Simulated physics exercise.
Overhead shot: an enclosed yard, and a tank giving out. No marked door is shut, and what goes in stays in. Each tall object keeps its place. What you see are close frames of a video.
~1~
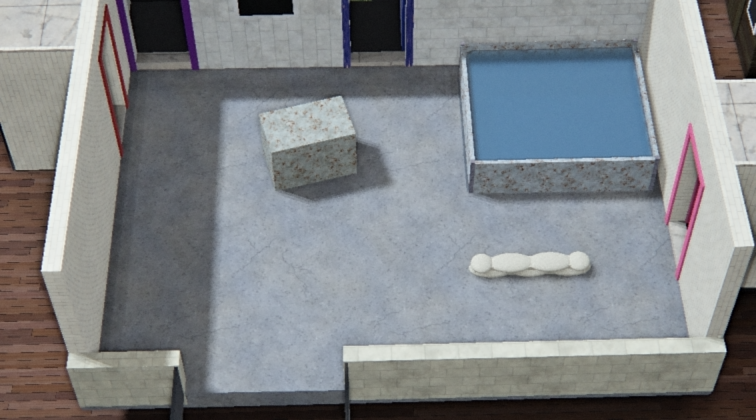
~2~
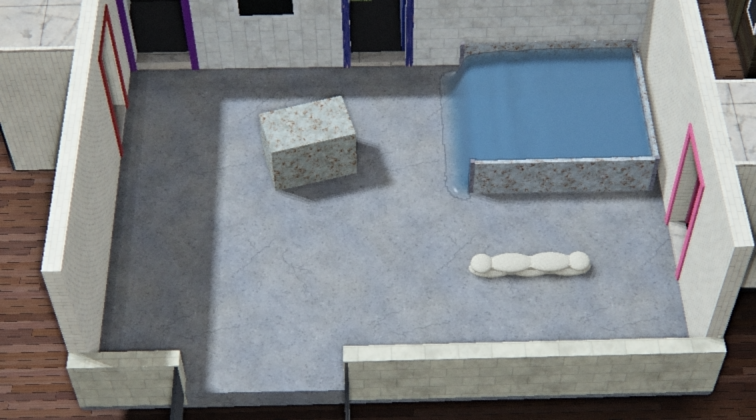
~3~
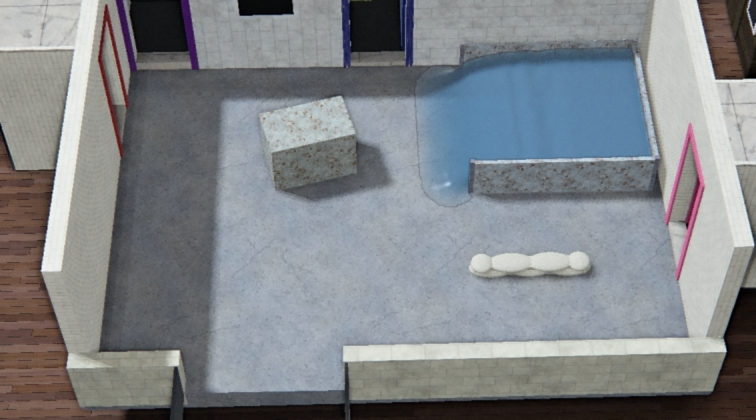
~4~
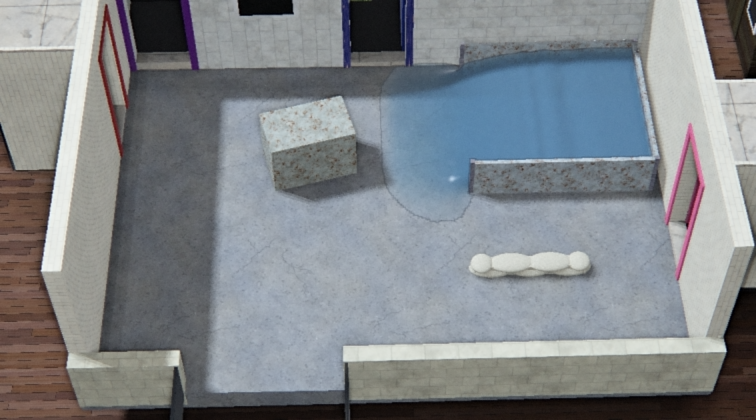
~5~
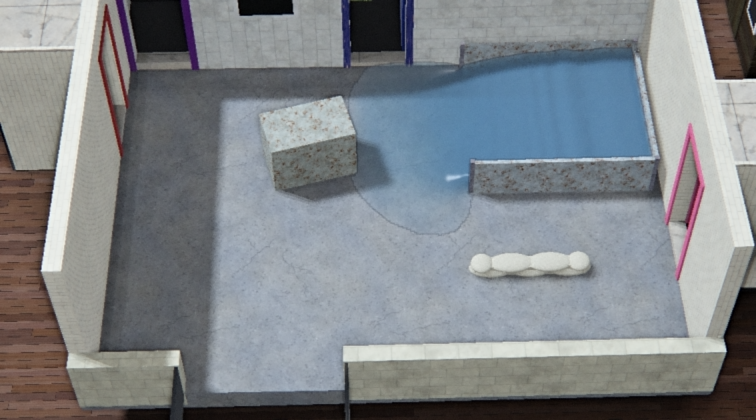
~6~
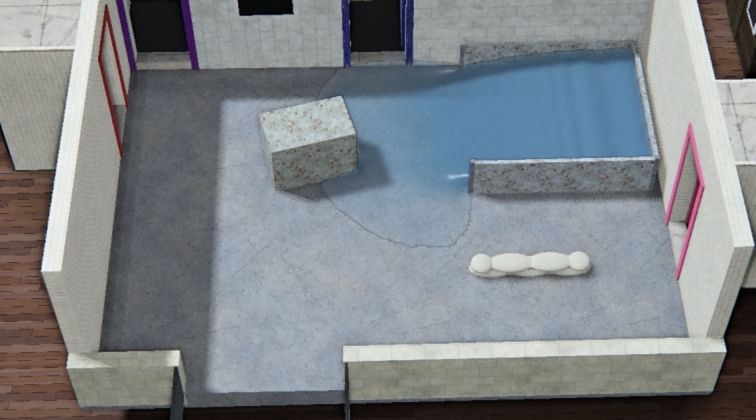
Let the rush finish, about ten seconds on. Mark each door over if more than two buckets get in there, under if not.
Red door - over; pink door - under; blue door - over; purple door - over.
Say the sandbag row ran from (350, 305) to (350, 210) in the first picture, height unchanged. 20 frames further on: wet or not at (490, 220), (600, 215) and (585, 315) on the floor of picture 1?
The three points come out untouched, untouched and untouched.
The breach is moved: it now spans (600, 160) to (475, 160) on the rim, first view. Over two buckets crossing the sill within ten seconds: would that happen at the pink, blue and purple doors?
Briefly, pink door crosses the limit, blue door remains below the limit, and purple door remains below the limit.
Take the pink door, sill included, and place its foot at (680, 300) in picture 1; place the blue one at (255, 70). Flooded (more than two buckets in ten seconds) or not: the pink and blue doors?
Result - pink: Remains below the limit; blue: Crosses the limit.
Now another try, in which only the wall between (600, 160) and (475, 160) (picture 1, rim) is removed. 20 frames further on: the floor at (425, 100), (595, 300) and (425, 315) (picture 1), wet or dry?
One by one: Unsoaked; waterlogged; waterlogged.
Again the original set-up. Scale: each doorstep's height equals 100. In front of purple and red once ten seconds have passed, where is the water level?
In order: Roughly 30 and 40 in a hundred.
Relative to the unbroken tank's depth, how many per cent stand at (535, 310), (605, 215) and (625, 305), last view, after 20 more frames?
I'd say around 0 per cent, then 0 per cent, then 0 per cent.
A moment on, water covers 30 % of the floor; the red door not reached, the pink door not reached, the blue door under two buckets in, the purple door not reached.
Next, water covers 50 % of the floor; the red door under two buckets in, the pink door not reached, the blue door under two buckets in, the purple door wet at the sill, nothing in.
Then, water covers 65 % of the floor; the red door over two buckets in, the pink door not reached, the blue door over two buckets in, the purple door over two buckets in.
Later, water covers 80 % of the floor; the red door far over two buckets in, the pink door not reached, the blue door far over two buckets in, the purple door over two buckets in.
In the end, water covers 90 % of the floor; the red door far over two buckets in, the pink door wet at the sill, nothing in, the blue door far over two buckets in, the purple door over two buckets in.
